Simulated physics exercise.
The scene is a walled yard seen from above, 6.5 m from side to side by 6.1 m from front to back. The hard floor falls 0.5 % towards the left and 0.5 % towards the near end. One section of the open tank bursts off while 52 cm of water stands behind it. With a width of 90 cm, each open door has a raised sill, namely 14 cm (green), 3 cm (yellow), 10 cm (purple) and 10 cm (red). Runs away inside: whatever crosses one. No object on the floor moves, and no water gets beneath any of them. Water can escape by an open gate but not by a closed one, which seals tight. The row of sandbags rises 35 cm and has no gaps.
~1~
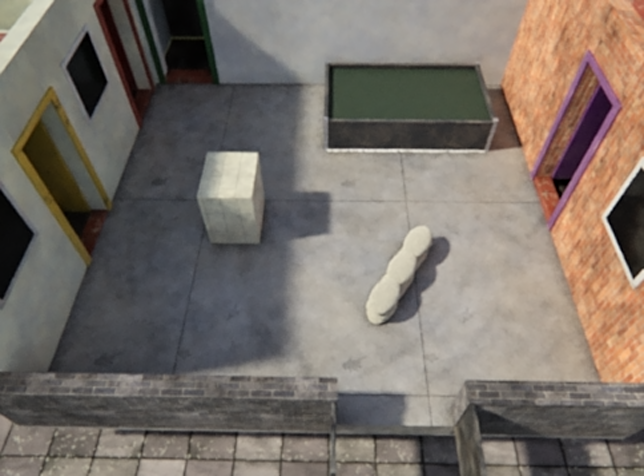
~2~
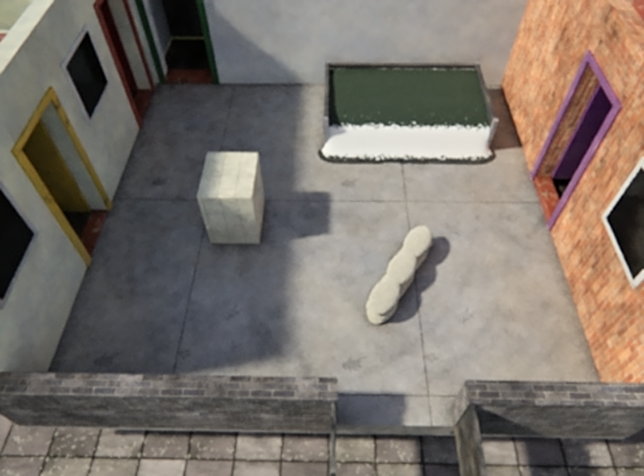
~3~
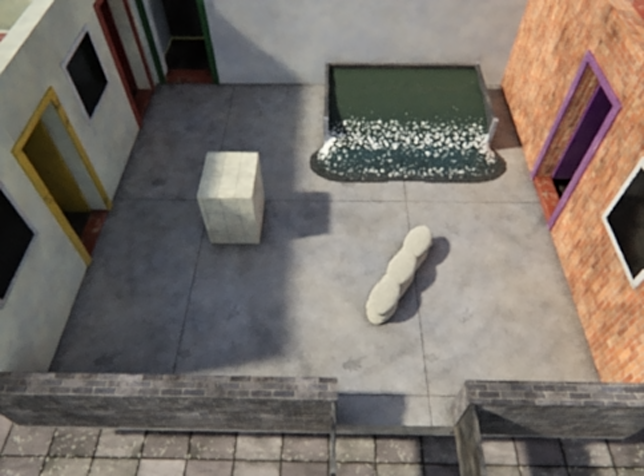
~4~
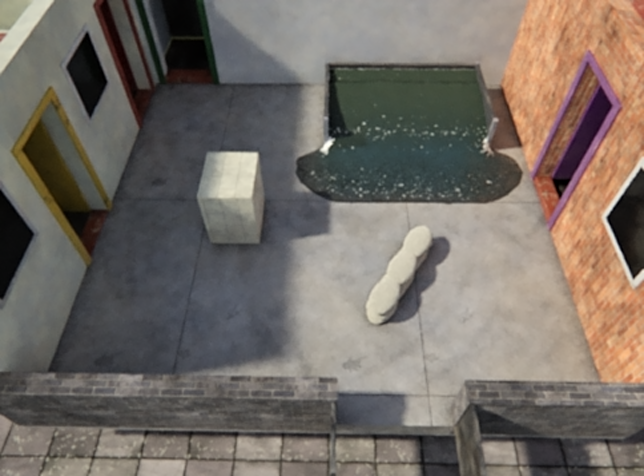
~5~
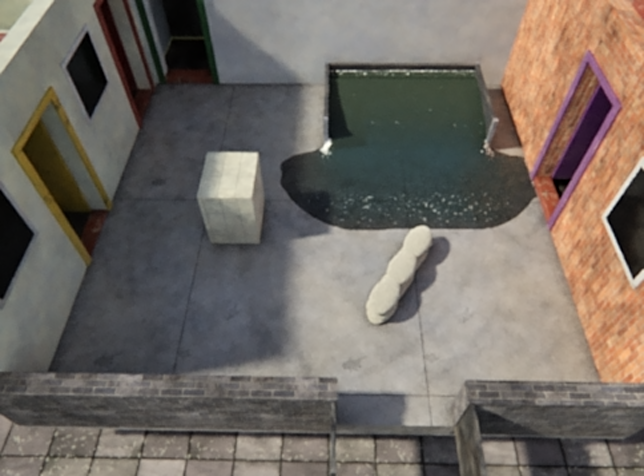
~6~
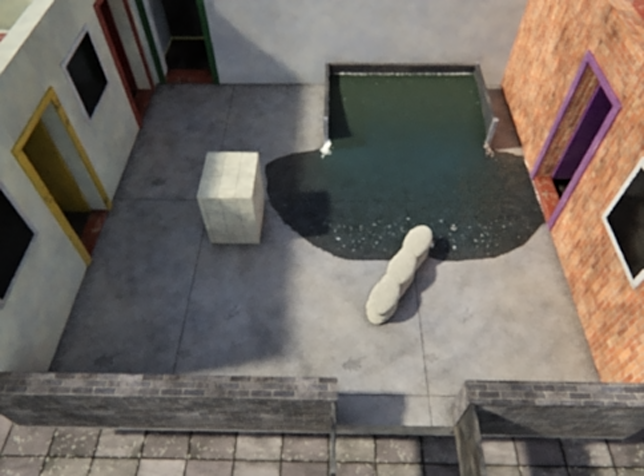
Dark green water bursting from an open tank in a walled yard, spreading across grey floor to a pale block and sandbags.
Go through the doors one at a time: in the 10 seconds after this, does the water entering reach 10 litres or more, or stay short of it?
Going through them: The green door stays short; the yellow door reaches it; the purple door stays short; the red door stays short.
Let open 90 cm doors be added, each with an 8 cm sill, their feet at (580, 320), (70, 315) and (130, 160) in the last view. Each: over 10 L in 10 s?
In that order: Past it, above, below.
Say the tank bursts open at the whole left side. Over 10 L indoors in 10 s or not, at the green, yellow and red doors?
Outcomes - green: Exceeded, yellow: Exceeded, red: Exceeded.
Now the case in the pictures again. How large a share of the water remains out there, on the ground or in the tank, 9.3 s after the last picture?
Some 84 out of every hundred parts.
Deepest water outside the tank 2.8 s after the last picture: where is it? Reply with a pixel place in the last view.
The spot is near (39, 397) in the last view.
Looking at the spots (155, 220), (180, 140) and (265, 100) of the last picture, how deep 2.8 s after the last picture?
Close to 0, 0 and 0 centimetres.
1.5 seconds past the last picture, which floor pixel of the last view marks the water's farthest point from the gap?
Point: Roughly (163, 399) in the last view.
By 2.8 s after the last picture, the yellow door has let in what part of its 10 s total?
Estimate: Around 0 per cent.
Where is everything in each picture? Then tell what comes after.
The first frame shows still water, 52 cm deep, in the open tank at (406, 95).
In the second frame, the front is at (491, 152), 1.4 m from the gap at (407, 141); 0.7 m2 of floor is under water; 52 cm left at the back of the open tank.
In the third frame, the front is at (499, 168), 1.5 m from the gap at (406, 142); 1.9 m2 of floor is under water; 52 cm left at the back of the open tank.
In the fourth frame, water pours out at (406, 143) and has run 1.8 m, to (516, 173); typically 9 cm deep outside, 48 cm at the open tank's back.
In the fifth frame, water pours out at (406, 143) and has run 2.1 m, to (532, 187); typically 7 cm deep outside, 43 cm at the open tank's back.
In the sixth frame, the front is at (331, 247), 2.4 m from the gap at (406, 143); 7.3 m2 of floor is under water; 43 cm left at the back of the open tank.
Then, 0.7 s after the last picture water covers 40 % of the floor and is deepest (29 cm) near (424, 241); green door not reached, yellow door not reached, purple door 12 cm at the sill, 0 L in, red door not reached.
Then, 1.5 s after the last picture water covers 50 % of the floor and is deepest (40 cm) near (605, 407); green door not reached, yellow door not reached, purple door 10 cm at the sill, 1 L in, red door not reached.
Then, 2.8 s after the last picture water covers 55 % of the floor and is deepest (28 cm) near (39, 397); green door not reached, yellow door not reached, purple door 6 cm at the sill, 2 L in, red door not reached.
Then, 5.3 s after the last picture water covers 80 % of the floor and is deepest (19 cm) near (39, 397); green door not reached, yellow door 8 cm at the sill, 3 L in, purple door 5 cm at the sill, 2 L in, red door 3 cm at the sill, 0 L in.
Then, 9.3 s after the last picture water covers 95 % of the floor and is deepest (10 cm) near (174, 118); green door 8 cm at the sill, 0 L in, yellow door 6 cm at the sill, 63 L in, purple door 3 cm at the sill, 2 L in, red door 9 cm at the sill, 1 L in.
